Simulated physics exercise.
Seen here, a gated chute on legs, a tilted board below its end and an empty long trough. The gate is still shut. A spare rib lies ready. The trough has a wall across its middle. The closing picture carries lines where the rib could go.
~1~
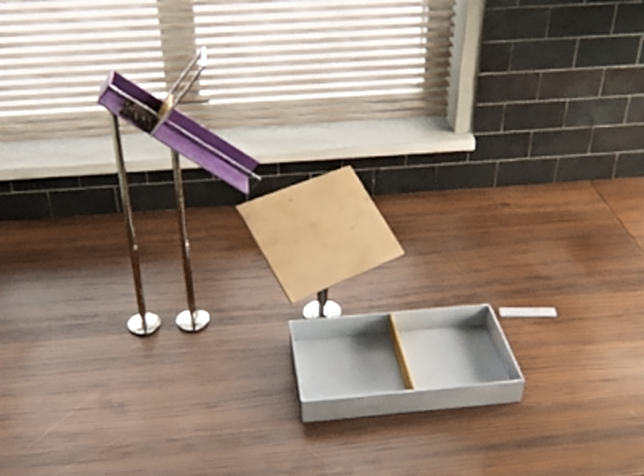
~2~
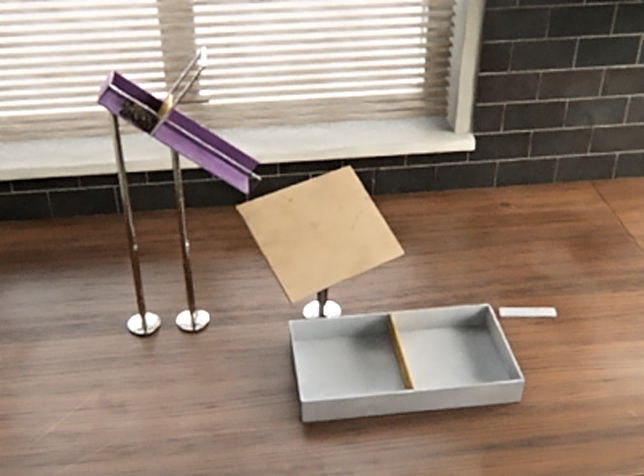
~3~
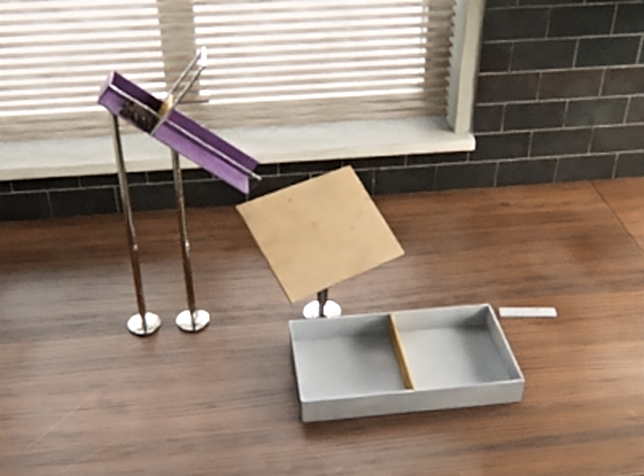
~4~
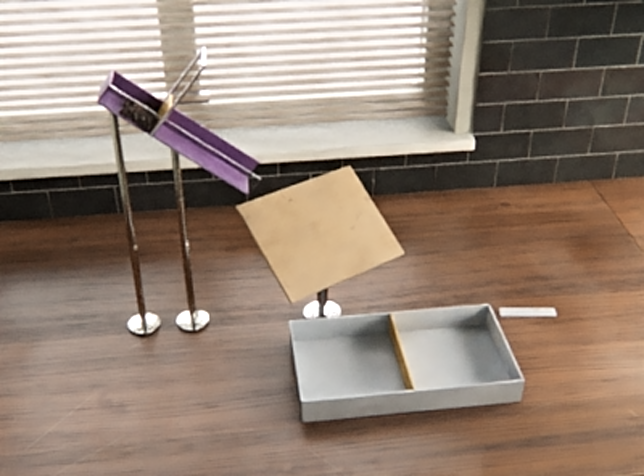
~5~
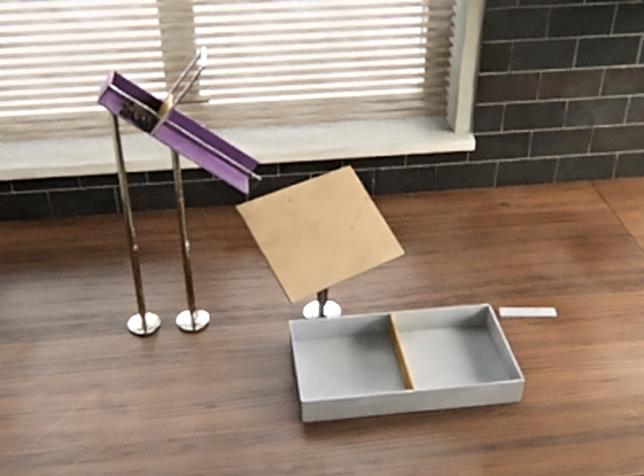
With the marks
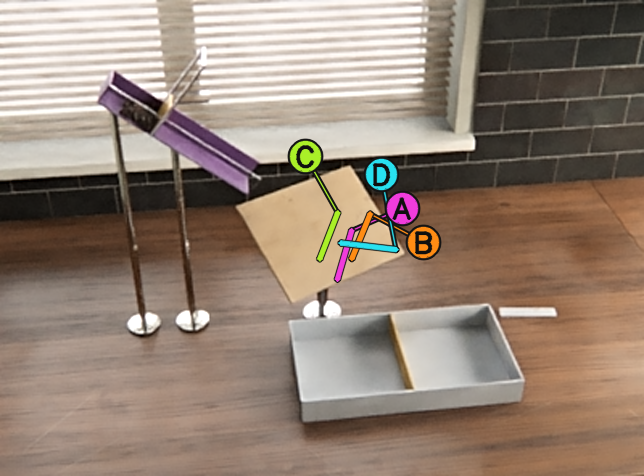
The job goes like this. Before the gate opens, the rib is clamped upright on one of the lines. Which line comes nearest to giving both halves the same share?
Go for D.
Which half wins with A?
Left.
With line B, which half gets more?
Left.
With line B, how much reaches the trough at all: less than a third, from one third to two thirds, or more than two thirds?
Line B gives more than two thirds.
On the marked copy, line A from (351, 230) to (337, 279); line B from (370, 213) to (351, 258); line C from (337, 212) to (319, 258); line D from (341, 243) to (395, 249).
With A, of what is caught, nearly all in the left half, a stray few in the right.
With B, of what is caught, most in the left half, a small part in the right.
With C, of what is caught, nearly all in the left half, a small part in the right.
With D, of what is caught, about a third in the left half, about two thirds in the right.
